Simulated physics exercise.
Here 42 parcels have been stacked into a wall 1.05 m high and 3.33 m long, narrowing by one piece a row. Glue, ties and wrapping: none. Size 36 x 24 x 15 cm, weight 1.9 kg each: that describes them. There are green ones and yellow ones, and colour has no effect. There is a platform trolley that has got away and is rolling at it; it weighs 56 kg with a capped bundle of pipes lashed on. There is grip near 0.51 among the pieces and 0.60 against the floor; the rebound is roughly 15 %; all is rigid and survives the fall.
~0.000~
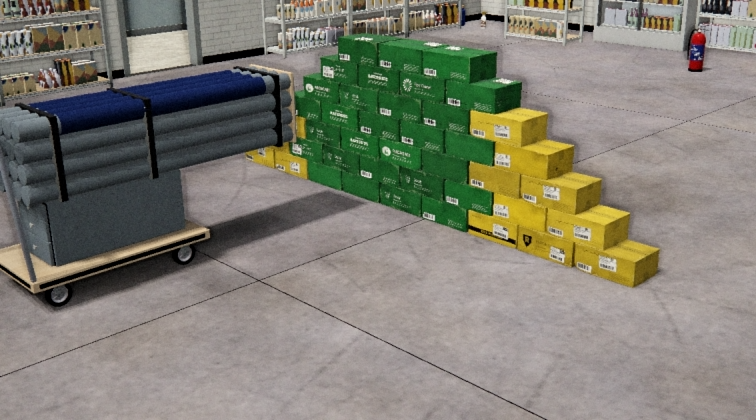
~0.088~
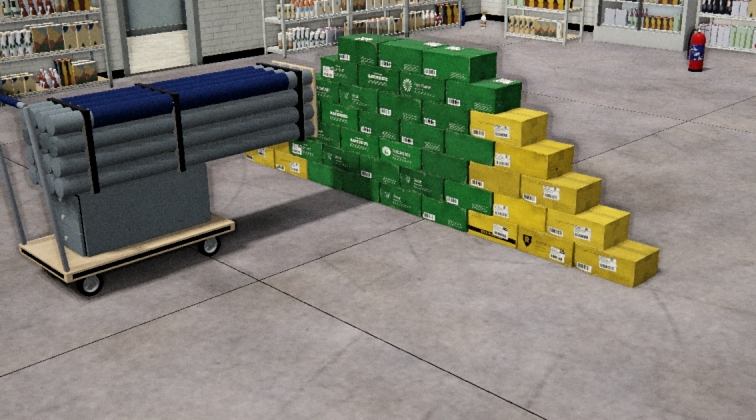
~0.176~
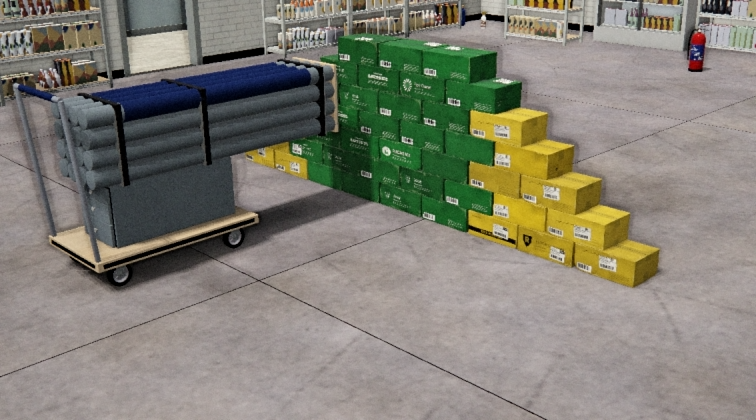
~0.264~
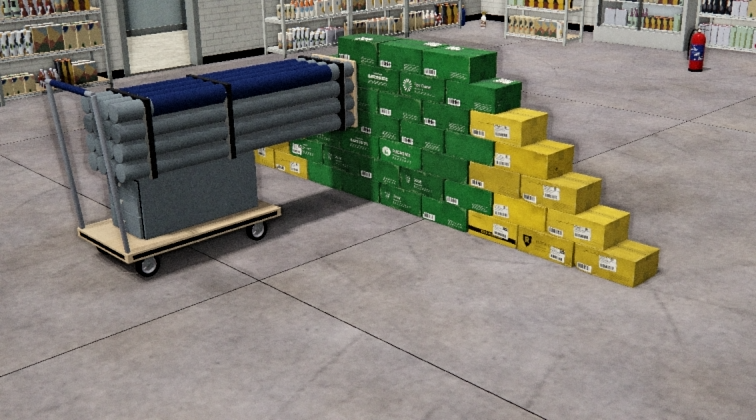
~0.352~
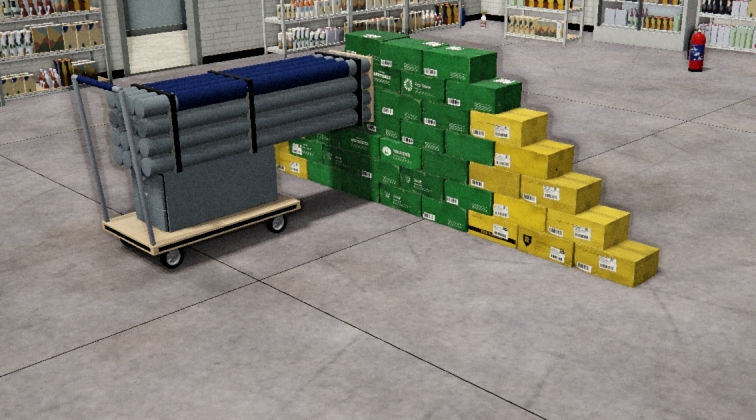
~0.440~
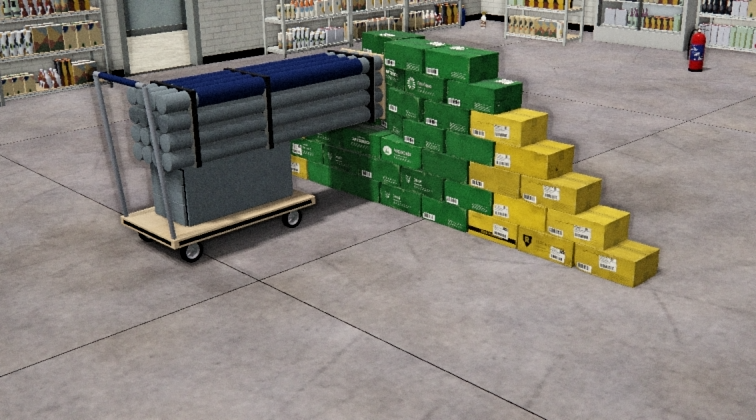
A platform trolley carrying long grey rolls with a blue layer on top, strapped over a grey block, rolls rightward across the concrete floor of a store, seen from slightly above by a still camera. Ahead stands a stepped wall of green boxes with yellow ones at its ends, before stocked shelves and a red extinguisher. The load's front end meets the wall and pushes some upper green boxes slightly right.
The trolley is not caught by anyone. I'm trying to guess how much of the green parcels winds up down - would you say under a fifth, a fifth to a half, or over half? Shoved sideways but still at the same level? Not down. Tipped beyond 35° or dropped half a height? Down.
I'd say a fifth to a half.
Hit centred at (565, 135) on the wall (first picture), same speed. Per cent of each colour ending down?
The yellow ones would be 10 per cent down and the green ones 0 per cent.
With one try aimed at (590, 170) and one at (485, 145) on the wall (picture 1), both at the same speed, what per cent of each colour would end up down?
First try then second: Yellow 10 and 20, green 0 and 40 per cent.
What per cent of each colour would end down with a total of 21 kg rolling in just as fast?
For yellow it's 0, for green it's 40 in a hundred.
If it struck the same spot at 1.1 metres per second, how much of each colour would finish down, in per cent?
Result - yellow: 0%; green: 40%.
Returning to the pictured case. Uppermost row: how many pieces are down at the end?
That row gives 3 in all.
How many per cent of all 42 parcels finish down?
About 30 per cent.
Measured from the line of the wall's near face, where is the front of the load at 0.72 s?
50 cm beyond.
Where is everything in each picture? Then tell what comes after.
In the first frame (pixels give the middle of a visible side), load (286, 96) 59 cm short of the wall; top green parcel (357, 52); top yellow parcel (495, 129); none has stirred.
Load (308, 91) 42 cm short of the wall; top green parcel (357, 52), in the second frame.
Load (329, 87) 26 cm short of the wall; top green parcel (357, 52), in the third frame.
Load (349, 83) 9 cm short of the wall; top green parcel (357, 52), in the fourth frame.
Load (366, 78) 55 mm into the wall's line; top green parcel (363, 49) 58 mm from its place; movement in 8 of them, in the fifth frame.
Load (379, 76) 17 cm into the wall's line; top green parcel (378, 47) 20 cm from its place; top yellow parcel (495, 129); movement in 13 of them, in the sixth frame.
After 0.72 s, load 51 cm past the wall's line, still rolling; 6 of the 29 green parcels down (6 of 42 in all colours); top green parcel 36° from how it stood, 16 cm lower.
After 1.10 s, load 84 cm past the wall's line, still rolling; 12 of the 29 green parcels down (12 of 42 in all colours); top green parcel on its side.
In the end (2.2 s), load 91 cm past the wall's line, stopped; 12 of the 29 green parcels down (12 of 42 in all colours); top green parcel upside down; top yellow parcel unmoved. That is 41 per cent. From the last view, middles, top green parcel near (571, 154), top yellow parcel near (509, 125).
